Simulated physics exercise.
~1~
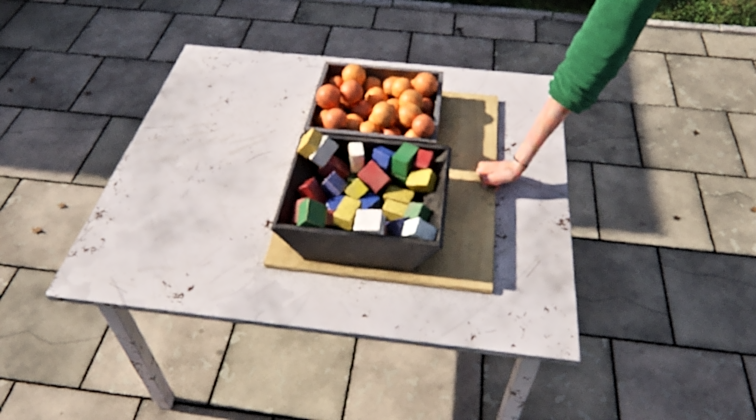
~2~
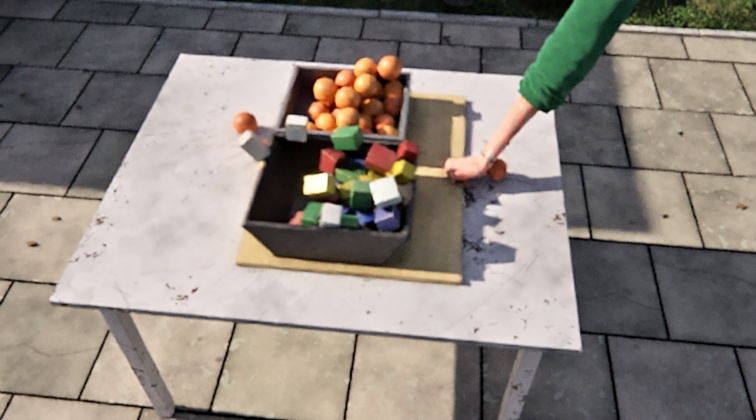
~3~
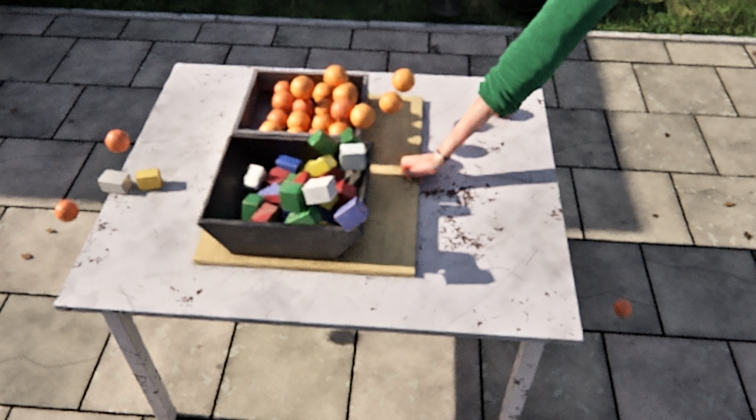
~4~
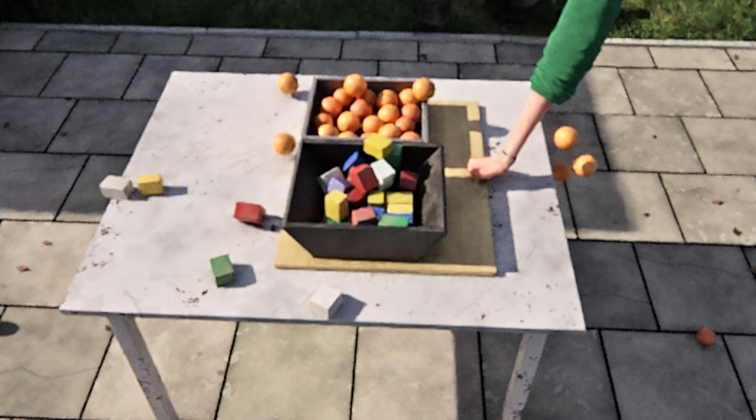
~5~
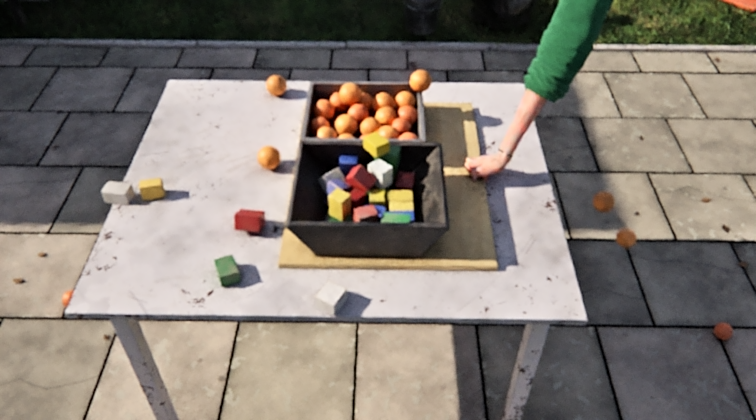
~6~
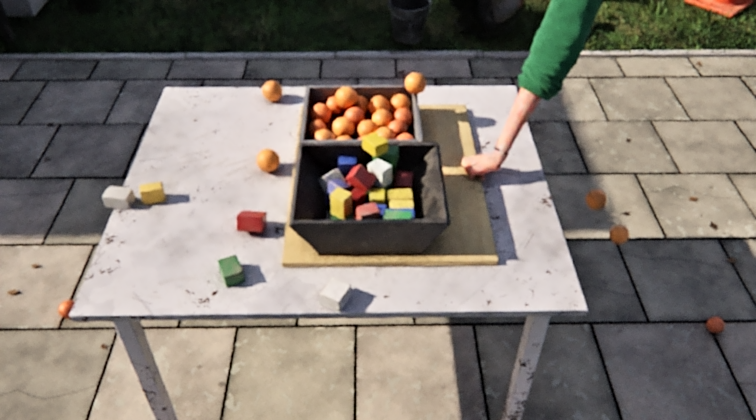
On a pale, worn table on a stone patio, a green-sleeved arm grips the edge of a board holding two open containers, one of coloured blocks in front and one of oranges behind. The hand jerks the board left, and a white block and an orange fly over the left side. As it travels farther left, more oranges spill rightward and tumble past the table. The board swings back right, scattering red, green and white blocks across the tabletop. Finally it rests, both containers still well filled, with blocks and two oranges on the table and others on the paving.
